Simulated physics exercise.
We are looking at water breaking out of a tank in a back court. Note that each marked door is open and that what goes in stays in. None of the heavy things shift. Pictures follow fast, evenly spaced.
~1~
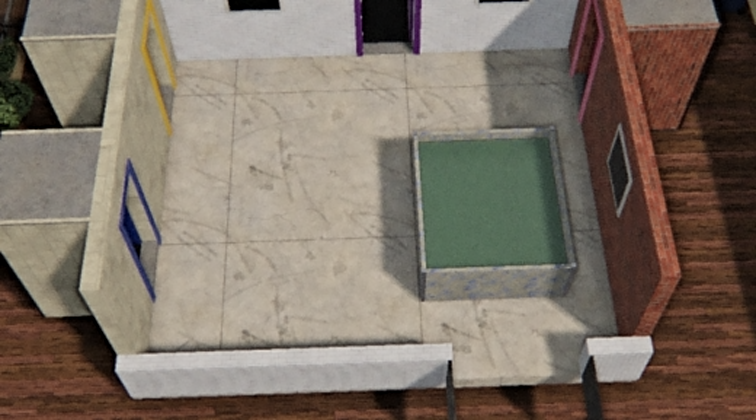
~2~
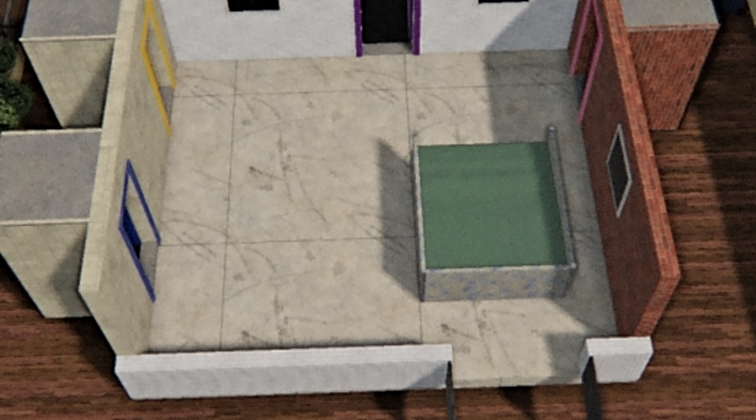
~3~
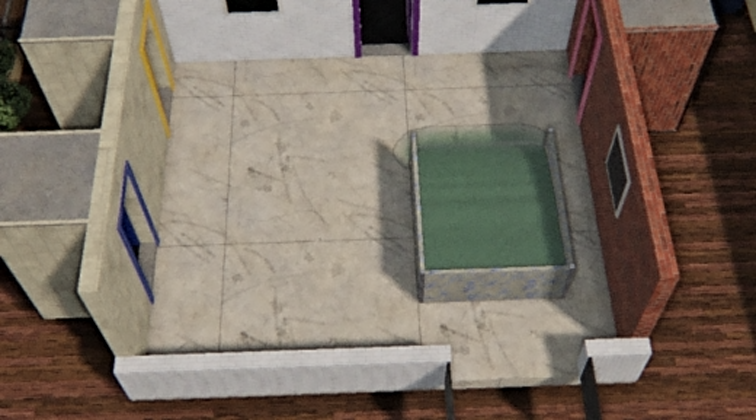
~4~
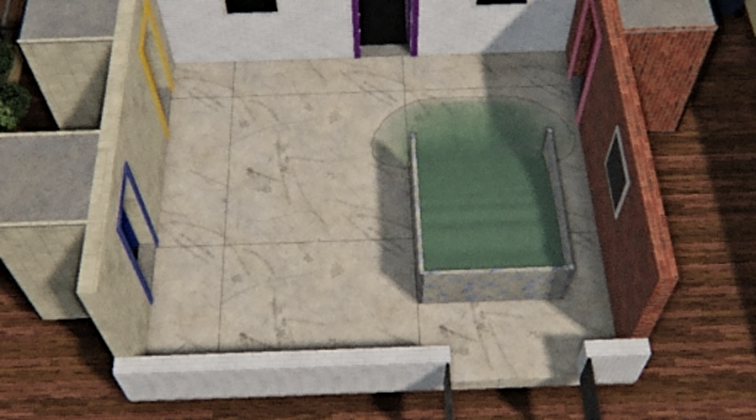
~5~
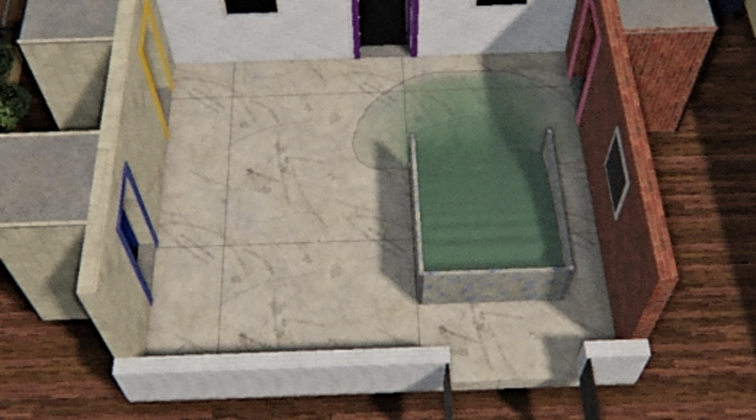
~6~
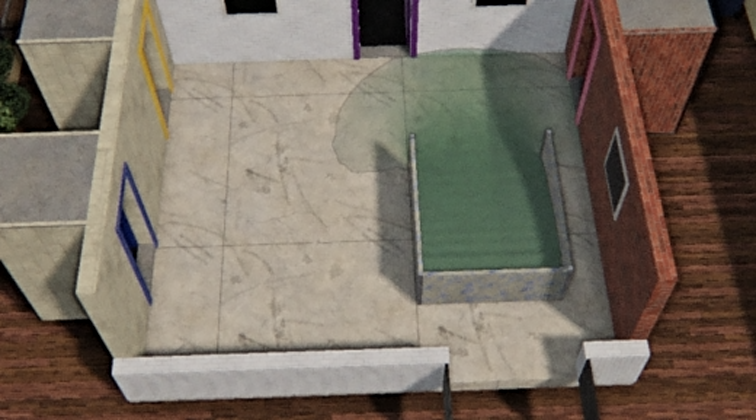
The clip opens on an open tank of green water standing whole and still in a walled back court. The tank's far side gives way, and water pours out through the gap. It fans across the pale floor toward the white back wall, spreading left and right in a rounded sheet.
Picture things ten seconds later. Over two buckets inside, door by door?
One by one: The yellow door will most likely go past the limit; the purple door will most likely go past the limit; the pink door will most likely go past the limit; the blue door will most likely keep inside the limit.
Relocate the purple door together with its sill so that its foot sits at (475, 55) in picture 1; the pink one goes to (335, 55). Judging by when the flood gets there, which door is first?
First: The purple one.
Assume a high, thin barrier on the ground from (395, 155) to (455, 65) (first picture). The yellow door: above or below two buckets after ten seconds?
Looking at it, yellow door doesn't reach it.
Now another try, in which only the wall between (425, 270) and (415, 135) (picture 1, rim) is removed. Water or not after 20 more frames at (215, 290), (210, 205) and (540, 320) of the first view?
Following the listed order, the three come out reached by the spill, reached by the spill and not reached.
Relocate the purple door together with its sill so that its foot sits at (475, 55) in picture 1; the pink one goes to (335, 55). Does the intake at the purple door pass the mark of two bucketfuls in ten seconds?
My reading: Purple door exceeds the limit.
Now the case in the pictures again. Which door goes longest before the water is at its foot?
It's the one in blue.
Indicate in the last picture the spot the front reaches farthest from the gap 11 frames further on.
My best guess is about (185, 66).
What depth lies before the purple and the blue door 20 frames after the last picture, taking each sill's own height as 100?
Roughly 460 per cent, then 0 per cent.
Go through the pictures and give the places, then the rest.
The open tank at (490, 200) is whole and still, in the first frame.
The front is at (409, 164), out from the gap on the open tank's far side, in the second frame.
Water pours out on the open tank's far side and has run to (399, 147), in the third frame.
The front is at (380, 134), out from the gap on the open tank's far side, in the fourth frame.
The front is at (372, 110), out from the gap on the open tank's far side, in the fifth frame.
The front is at (400, 59), out from the gap on the open tank's far side, in the sixth frame.
A moment on, water covers 30 % of the floor; the yellow door not reached, the purple door over two buckets in, the pink door under two buckets in, the blue door not reached.
Next, water covers 35 % of the floor; the yellow door not reached, the purple door far over two buckets in, the pink door far over two buckets in, the blue door not reached.
Then, water covers 50 % of the floor; the yellow door over two buckets in, the purple door far over two buckets in, the pink door far over two buckets in, the blue door not reached.
Later, water covers 85 % of the floor; the yellow door far over two buckets in, the purple door far over two buckets in, the pink door far over two buckets in, the blue door wet at the sill, nothing in.
In the end, water covers 100 % of the floor; the yellow door far over two buckets in, the purple door far over two buckets in, the pink door far over two buckets in, the blue door wet at the sill, nothing in.
